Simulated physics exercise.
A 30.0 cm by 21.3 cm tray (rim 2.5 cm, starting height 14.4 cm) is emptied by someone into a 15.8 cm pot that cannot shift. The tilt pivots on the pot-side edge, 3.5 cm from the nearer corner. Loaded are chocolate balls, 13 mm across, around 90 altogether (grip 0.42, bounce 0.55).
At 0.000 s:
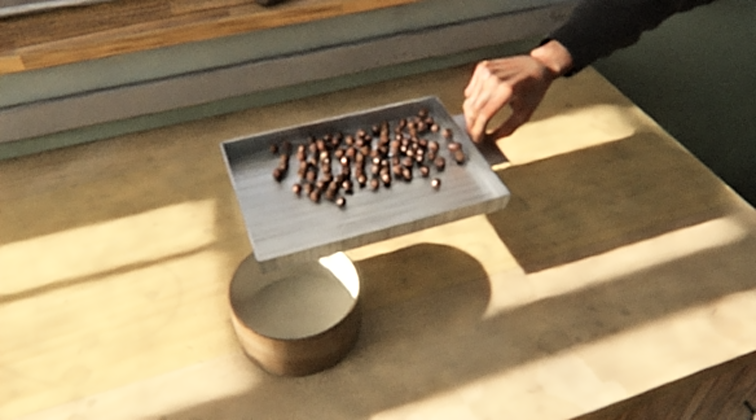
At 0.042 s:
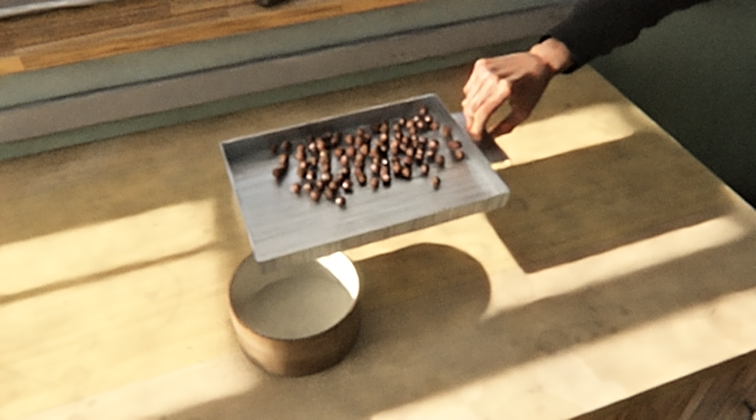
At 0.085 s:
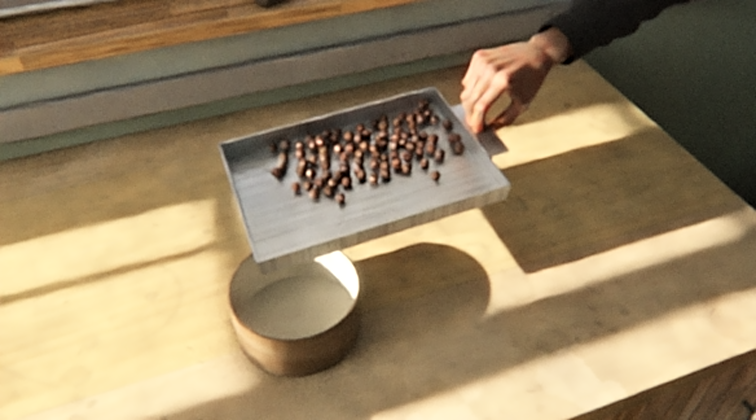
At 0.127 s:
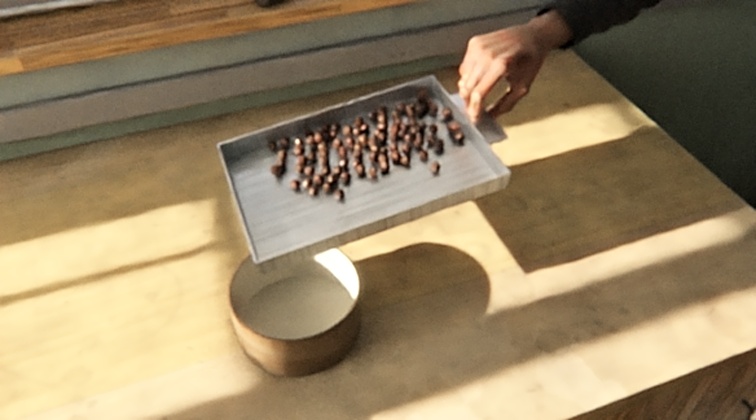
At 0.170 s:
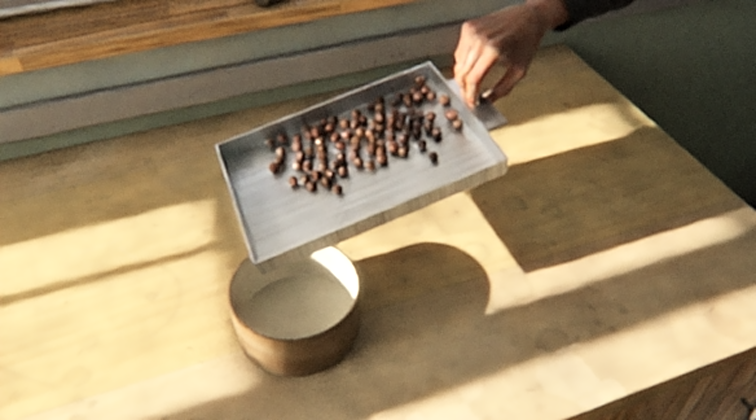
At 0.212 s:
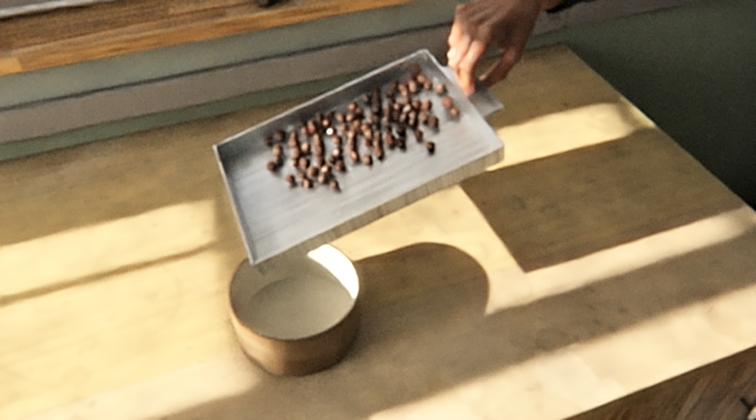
A hand raising the right side of a grey tray of small brown balls, tilting it beside a round pot on a sunlit table.
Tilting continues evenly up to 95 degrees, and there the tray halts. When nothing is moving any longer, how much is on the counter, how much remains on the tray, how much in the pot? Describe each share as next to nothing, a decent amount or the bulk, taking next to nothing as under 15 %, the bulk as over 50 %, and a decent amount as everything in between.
Outcome: Counter: Looks set for the better part, tray: Looks set for a minimal amount, pot: Looks set for a minimal amount.
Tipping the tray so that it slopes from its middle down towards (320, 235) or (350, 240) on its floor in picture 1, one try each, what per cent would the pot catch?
35 and 65 %.
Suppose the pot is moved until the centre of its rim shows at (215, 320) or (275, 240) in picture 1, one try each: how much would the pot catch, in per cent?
Some 25 and 5 per cent.
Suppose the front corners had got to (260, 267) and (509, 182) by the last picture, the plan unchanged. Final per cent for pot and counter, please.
In the pot: 70 per cent; on the counter: 30 per cent.
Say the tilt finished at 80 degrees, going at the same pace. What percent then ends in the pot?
Share in the pot: Around 0 %.
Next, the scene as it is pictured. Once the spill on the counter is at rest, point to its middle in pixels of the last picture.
It comes to rest with its centre close to (160, 296).
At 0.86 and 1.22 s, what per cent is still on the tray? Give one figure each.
80 then 40.
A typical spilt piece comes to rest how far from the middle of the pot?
About 22 centimetres.
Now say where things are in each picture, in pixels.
The first picture shows tray tilt 0 degrees, front corners at (260, 259) and (508, 193); middle of the pieces at (366, 151); pot at (294, 285).
The second picture shows tray tilt 1 degrees, front corners at (259, 259) and (507, 190); middle of the pieces at (366, 150).
The third picture shows tray tilt 3 degrees, front corners at (259, 260) and (507, 183), lowest corner left back; middle of the pieces at (365, 146).
The fourth picture shows tray tilt 7 degrees, front corners at (257, 260) and (507, 171), lowest corner left back; middle of the pieces at (364, 140).
The fifth picture shows tray tilt 11 degrees, front corners at (256, 261) and (505, 157), lowest corner left back; middle of the pieces at (361, 132).
The sixth picture shows tray tilt 15 degrees, front corners at (254, 262) and (502, 144), lowest corner left back; middle of the pieces at (358, 125); pot at (293, 286). The tray's pace is about 100 degrees a second.
After 0.60 s, tilt 54 degrees; the tray holds 100 %, the pot 0 %.
After 0.86 s, tilt 80 degrees; the tray holds 80 %, the pot 0 %.
After 1.22 s, tilt 95 degrees; the tray holds 40 %, the pot 0 %.
By 2.4 s all is still; counter 100 %, tray 0 %, pot 0 %.
